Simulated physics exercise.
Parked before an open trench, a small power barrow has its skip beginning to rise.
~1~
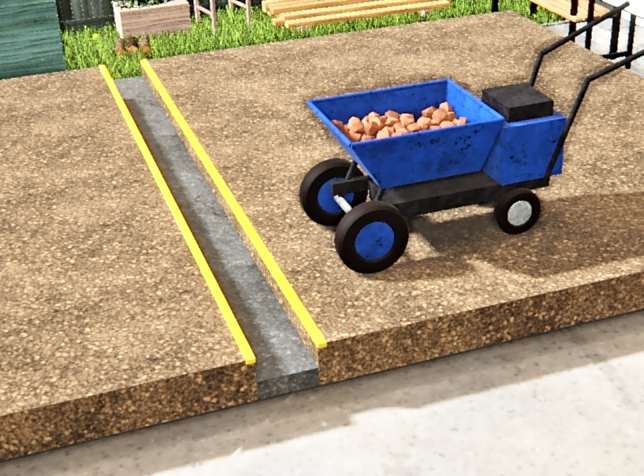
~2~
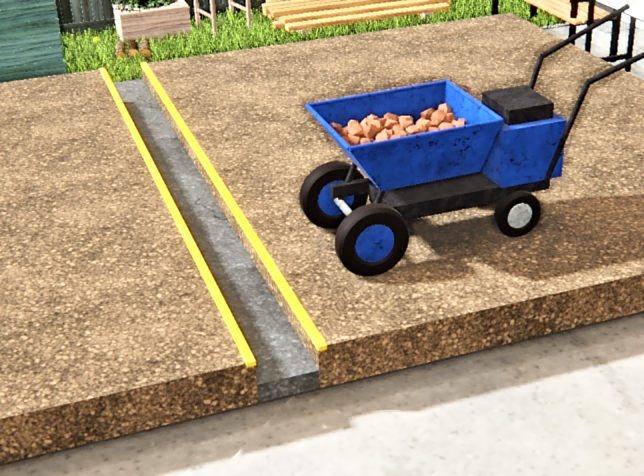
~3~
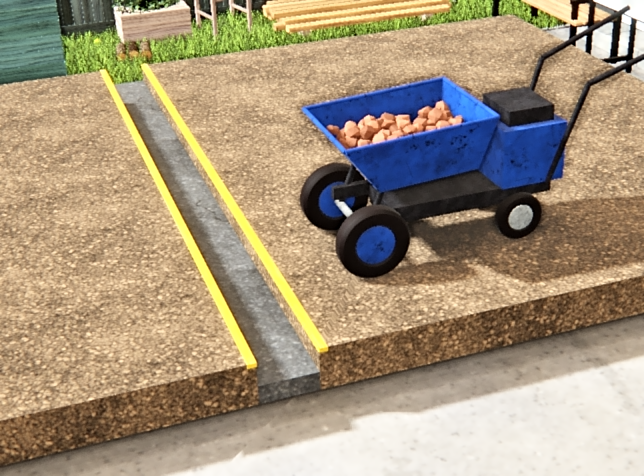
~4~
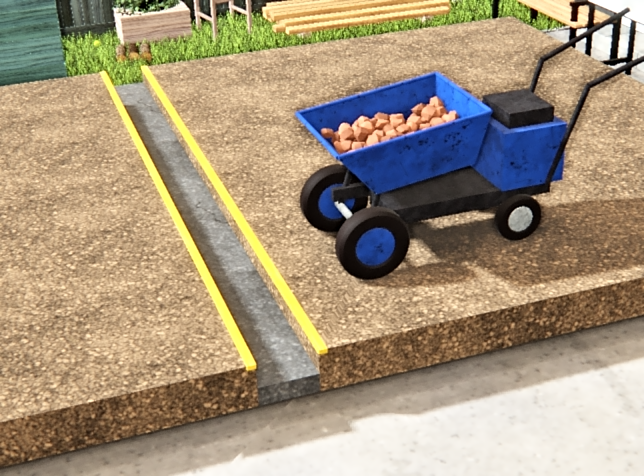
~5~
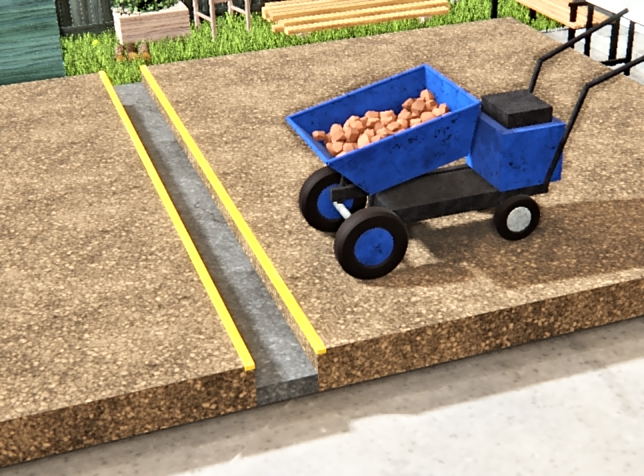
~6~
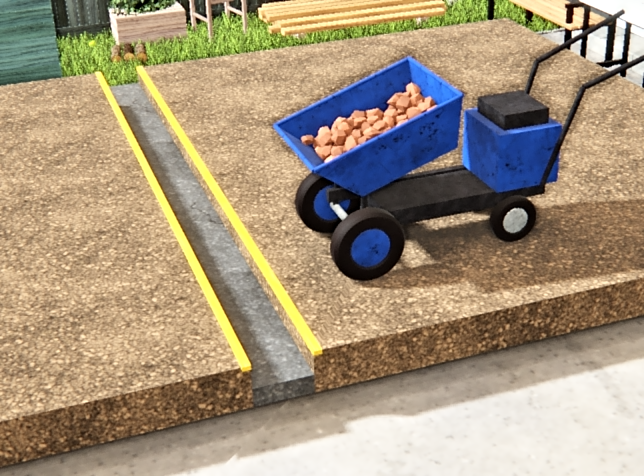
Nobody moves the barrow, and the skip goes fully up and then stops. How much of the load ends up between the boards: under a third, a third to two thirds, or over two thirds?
Over two thirds.
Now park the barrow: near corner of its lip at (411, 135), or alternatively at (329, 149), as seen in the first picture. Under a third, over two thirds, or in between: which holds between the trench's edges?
First: The middle third; second: The middle third.
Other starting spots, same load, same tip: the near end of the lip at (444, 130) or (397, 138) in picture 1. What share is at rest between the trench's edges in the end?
Well, you'd get roughly 20 per cent from the first place and roughly 60 per cent from the second.
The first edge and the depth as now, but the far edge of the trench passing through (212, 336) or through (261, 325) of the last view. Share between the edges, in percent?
In order, some 100 and some 40 percent.
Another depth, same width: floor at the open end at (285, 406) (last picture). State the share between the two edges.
Estimated share: Approx. 90 per cent.
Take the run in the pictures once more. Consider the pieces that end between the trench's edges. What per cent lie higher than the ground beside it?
Roughly 20 percent.
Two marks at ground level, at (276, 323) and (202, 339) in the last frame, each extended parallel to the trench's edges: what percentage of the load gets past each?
Roughly 80 per cent, and 10 per cent.
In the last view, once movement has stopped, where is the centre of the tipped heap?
Last view, resting centre - approx. (228, 281).
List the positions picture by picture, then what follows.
Lip of the skip at (351, 146), level; top of the load at (409, 125), lumps of rubble; first edge of the trench at (302, 311); far edge at (234, 325), the trench over half as wide as the skip, and shallow for its width, in the first frame.
Lip of the skip at (350, 149), level; top of the load at (408, 127), in the second frame.
Lip of the skip at (346, 152), tipped barely; top of the load at (418, 130), in the third frame.
Lip of the skip at (338, 158), tipped a little; top of the load at (412, 129), in the fourth frame.
Lip of the skip at (328, 163), tipped a little; top of the load at (427, 119), in the fifth frame.
Lip of the skip at (314, 171), tipped clearly; top of the load at (413, 115); first edge of the trench at (297, 318); far edge at (229, 332), in the sixth frame.
Soon, skip tipped steeply; all in the skip.
A while on, skip tipped right over; most in the skip; about a quarter in or heaped over the trench; a stray few beyond it; a stray few falling.
Towards the end, skip tipped right over; a small part in the skip; about two thirds in or heaped over the trench; about a quarter beyond it.
Finally, skip tipped right over; a stray few in the skip; most in or heaped over the trench; about a quarter beyond it.
